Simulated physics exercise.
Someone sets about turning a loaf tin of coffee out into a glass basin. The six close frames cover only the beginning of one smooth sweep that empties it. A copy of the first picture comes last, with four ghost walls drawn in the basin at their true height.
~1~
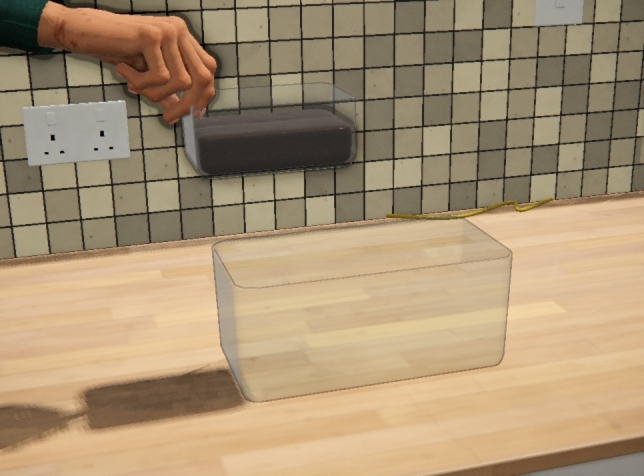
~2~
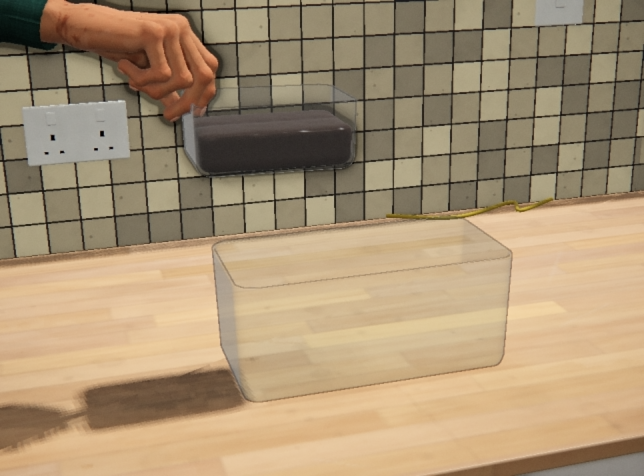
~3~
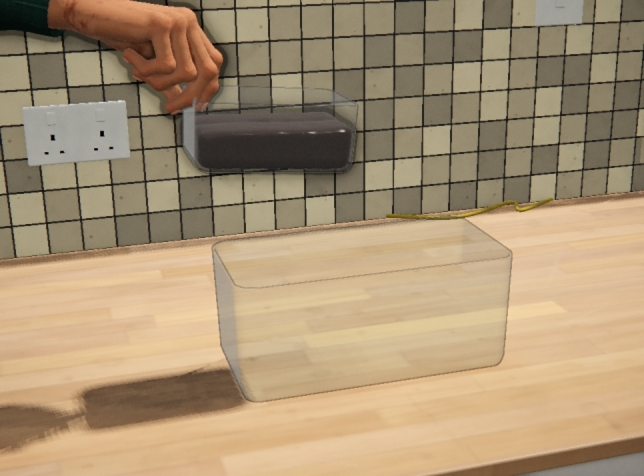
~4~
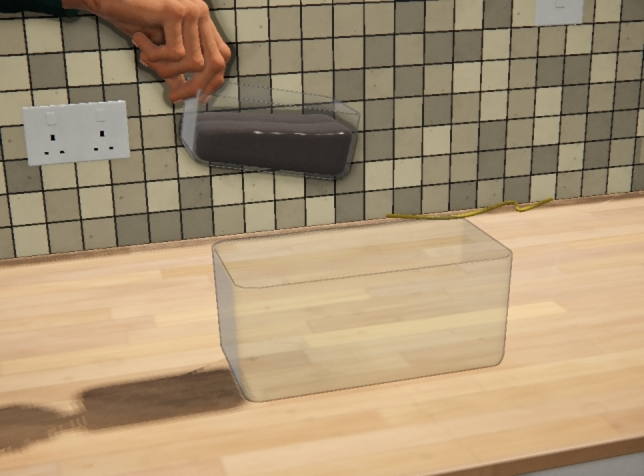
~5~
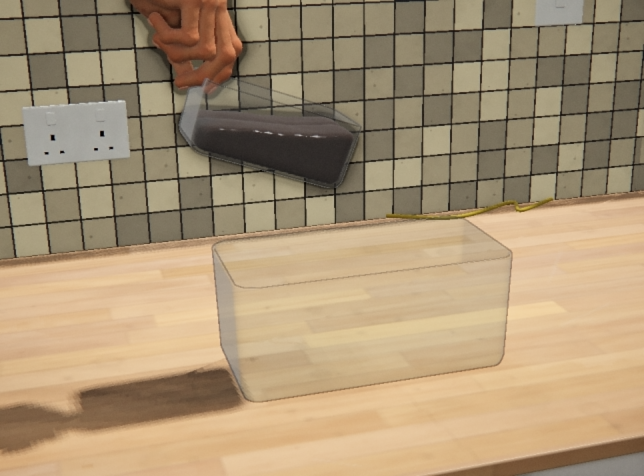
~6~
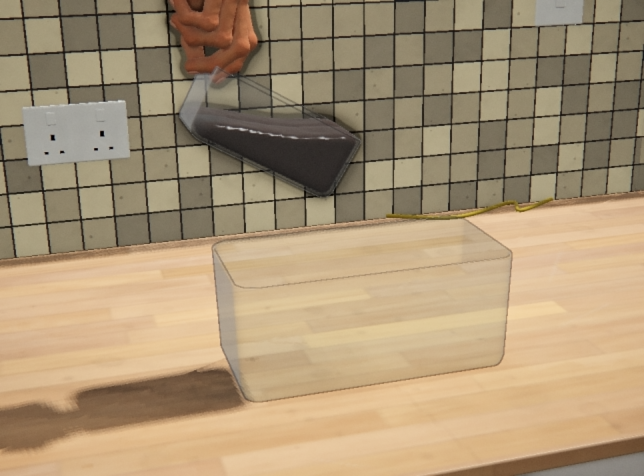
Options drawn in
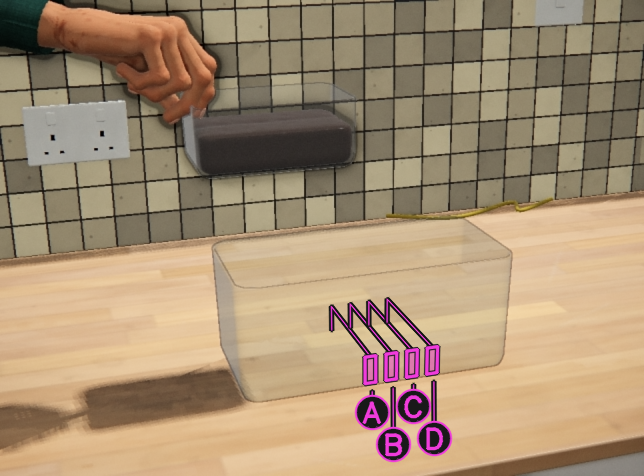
A hand in a dark green sleeve holds a clear rectangular container of dark liquid at the upper left, in front of a tiled wall seen from slightly above a wooden worktop. Below stands a larger, empty glass basin, with a white double socket to the left and a yellow cord behind. The hand shifts right and turns, steadily tilting the container's right end downward, while the camera stays still.
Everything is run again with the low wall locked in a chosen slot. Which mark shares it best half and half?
Place C does it best.
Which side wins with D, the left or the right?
More ends on the left.
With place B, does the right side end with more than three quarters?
No.
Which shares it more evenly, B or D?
B.
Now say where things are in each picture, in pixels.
In the first frame, upright, lip at (341, 90); basin from (241, 401) to (502, 361); nothing has left yet.
In the second frame, upright, lip at (342, 91); nothing has left yet.
In the third frame, tipped about 5°, lip at (344, 97); nothing has left yet.
In the fourth frame, tipped about 12°, lip at (346, 105); nothing has left yet.
In the fifth frame, tipped about 20°, lip at (347, 117); nothing has left yet.
In the sixth frame, tipped about 30°, lip at (347, 131); nothing has left yet.
In magenta, A at (372, 391); B at (393, 387); C at (413, 384); D at (433, 381).
If A is chosen, about 30 % ends left of the wall and 69 % right of it.
If B is chosen, about 37 % ends left of the wall and 61 % right of it.
If C is chosen, about 53 % ends left of the wall and 45 % right of it.
If D is chosen, about 75 % ends left of the wall and 21 % right of it; 3 % is lost outside.
